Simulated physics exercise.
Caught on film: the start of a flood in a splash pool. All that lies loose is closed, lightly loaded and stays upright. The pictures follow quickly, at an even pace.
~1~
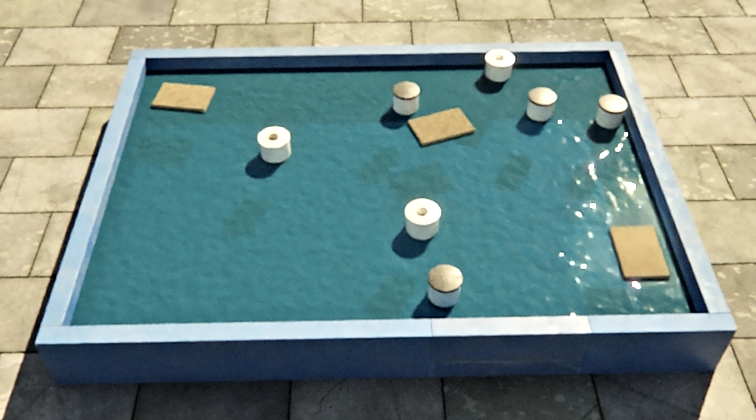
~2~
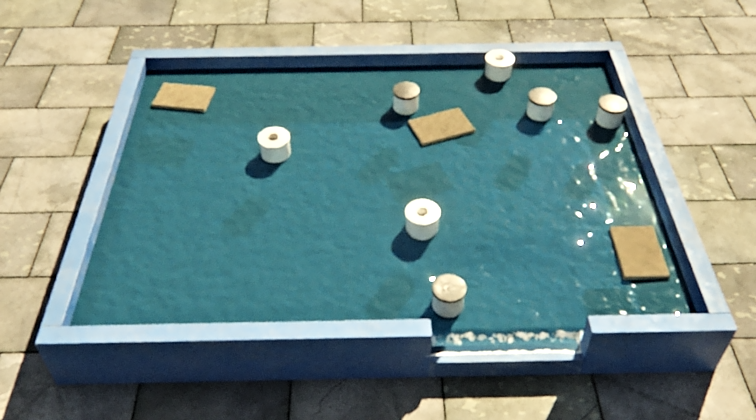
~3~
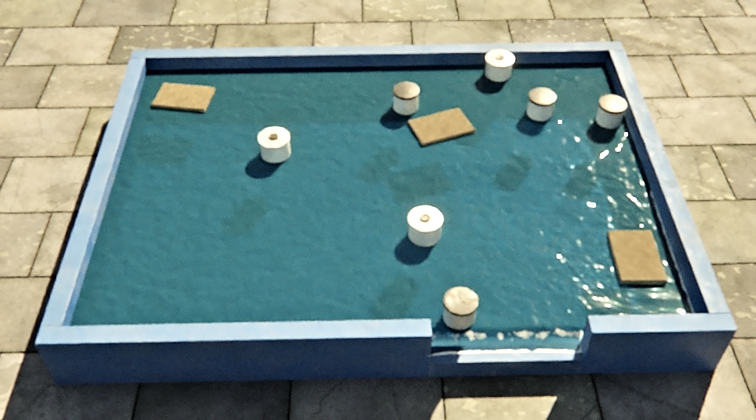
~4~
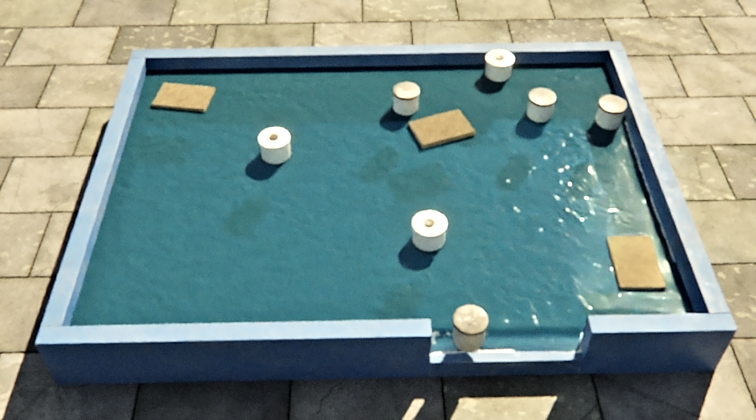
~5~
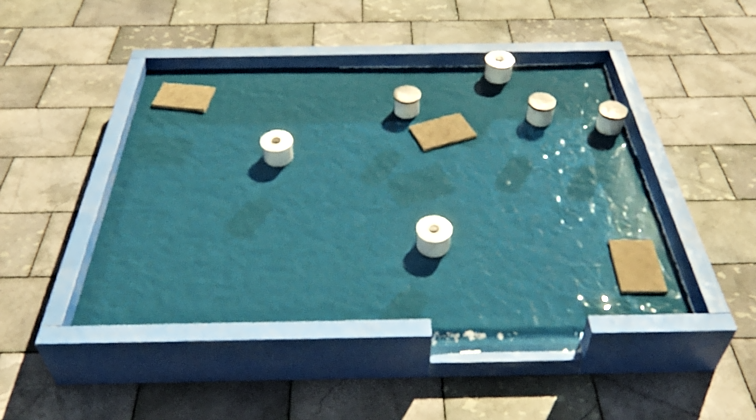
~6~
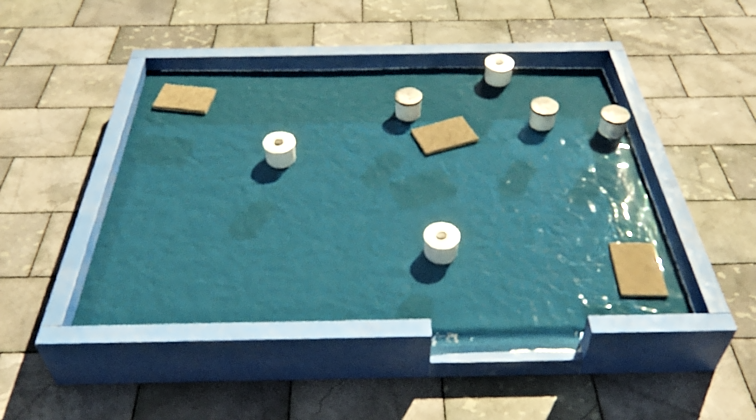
Water spilling through a newly opened gap in a blue pool's front wall, one tub drifting out, other floating objects shifting slightly.
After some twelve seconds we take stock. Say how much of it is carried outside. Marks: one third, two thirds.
It is under a third.
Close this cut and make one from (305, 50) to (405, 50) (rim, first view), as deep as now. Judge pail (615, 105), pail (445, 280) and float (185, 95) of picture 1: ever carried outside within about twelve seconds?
In turn: Inside, kept in, stays.
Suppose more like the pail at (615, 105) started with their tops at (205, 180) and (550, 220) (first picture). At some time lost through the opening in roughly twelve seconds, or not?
As listed: Still in, carried outside.
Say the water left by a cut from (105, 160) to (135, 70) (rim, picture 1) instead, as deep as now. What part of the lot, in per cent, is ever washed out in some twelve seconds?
I make it 20 per cent.
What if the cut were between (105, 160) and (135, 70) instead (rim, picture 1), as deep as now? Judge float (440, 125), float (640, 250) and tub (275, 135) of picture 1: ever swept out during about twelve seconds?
One after the other: Kept in, left behind, through.
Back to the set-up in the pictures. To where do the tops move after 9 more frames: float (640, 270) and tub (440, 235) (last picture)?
Near (621, 295) and (488, 318).
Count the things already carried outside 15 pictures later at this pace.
The number is 2.
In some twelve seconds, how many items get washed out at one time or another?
That makes 2.
A moment on, 1 of 10 are out; 9 afloat.
Next, 1 of 10 are out; 9 afloat.
Later, 2 of 10 are out; 8 afloat.
In the end, 2 of 10 are out; 8 afloat.
